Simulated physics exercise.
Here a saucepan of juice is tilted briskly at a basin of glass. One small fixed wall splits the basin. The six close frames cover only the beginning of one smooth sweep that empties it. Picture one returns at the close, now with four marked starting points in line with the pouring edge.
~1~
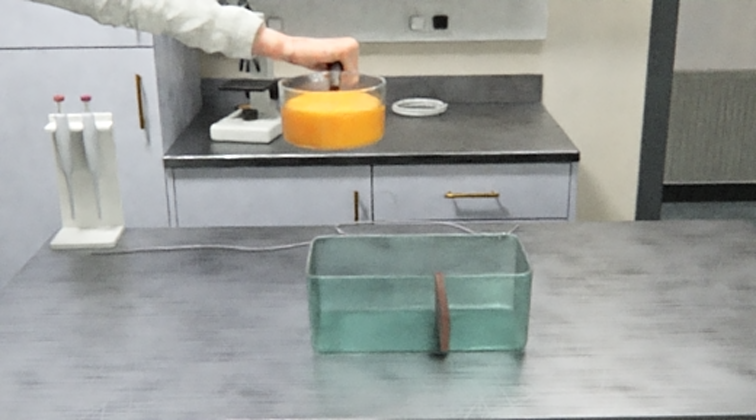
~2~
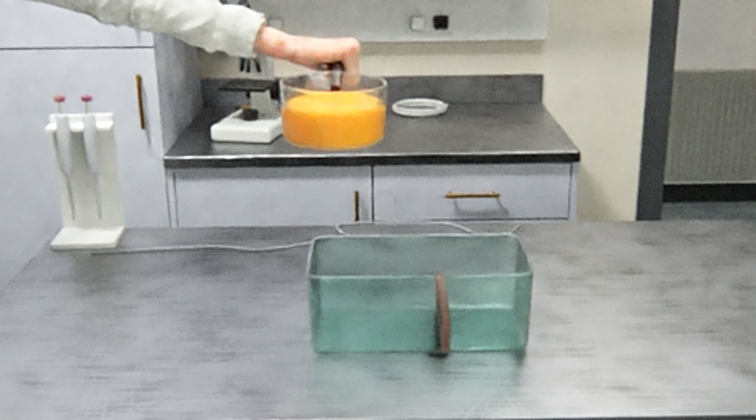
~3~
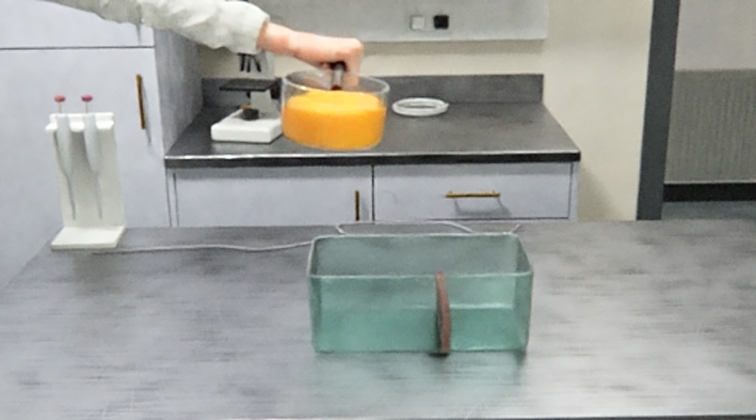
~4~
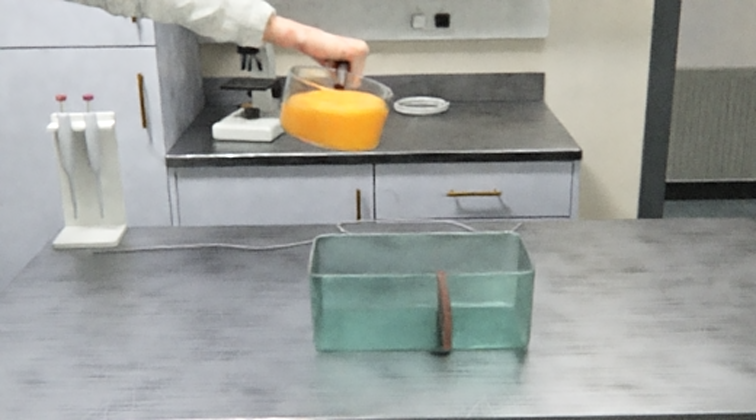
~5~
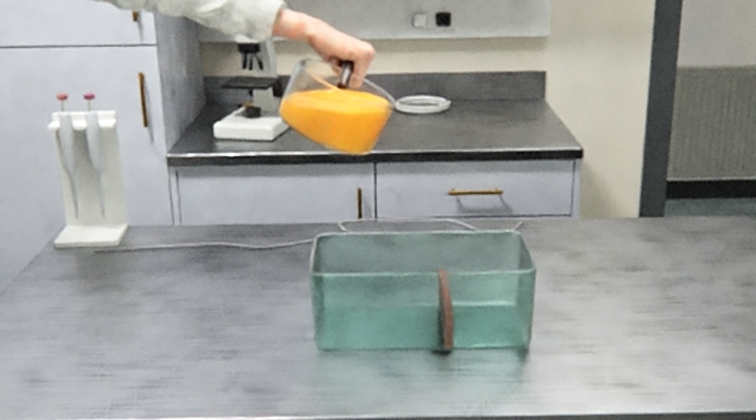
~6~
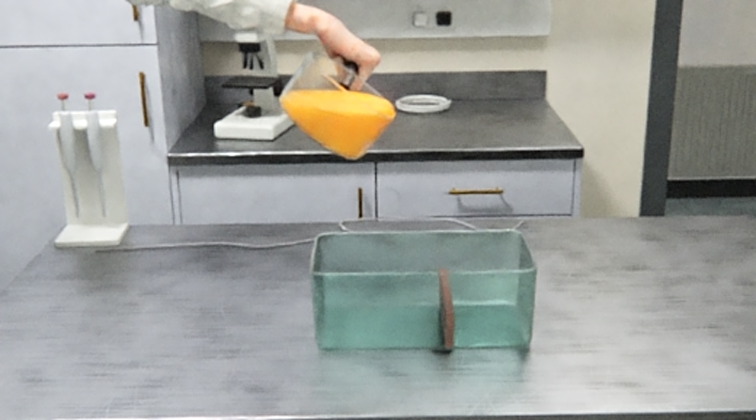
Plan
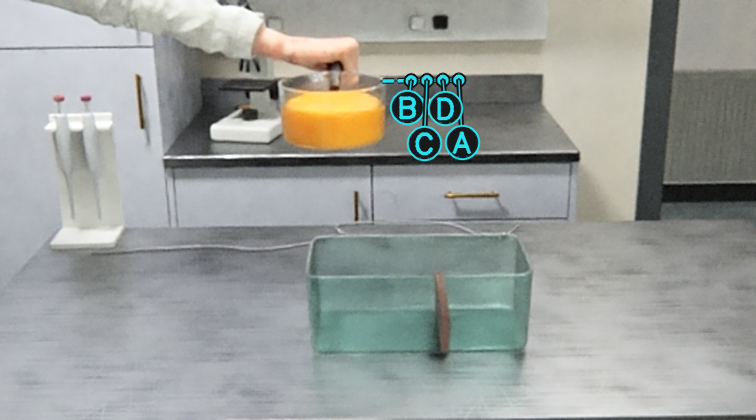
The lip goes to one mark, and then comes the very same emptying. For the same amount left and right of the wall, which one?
Go for B.
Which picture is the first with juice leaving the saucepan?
In picture 6.
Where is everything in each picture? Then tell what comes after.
Upright, lip at (383, 81); basin from (312, 351) to (527, 349); top of the wall at (442, 292); nothing has left yet.
Upright, lip at (384, 82); nothing has left yet.
Tipped about 7°, lip at (387, 86); nothing has left yet.
Tipped about 15°, lip at (391, 93); nothing has left yet.
Tipped about 25°, lip at (394, 102); nothing has left yet.
Tipped about 38°, lip at (394, 113); juice is over the lip, down to (394, 113).
On the marked copy, A at (458, 80); B at (411, 80); C at (427, 80); D at (442, 80).
With A, about 19 % ends left of the wall and 72 % right of it; 9 % is lost outside.
With B, about 47 % ends left of the wall and 49 % right of it; 4 % is lost outside.
With C, about 34 % ends left of the wall and 59 % right of it; 7 % is lost outside.
With D, about 19 % ends left of the wall and 72 % right of it; 9 % is lost outside.
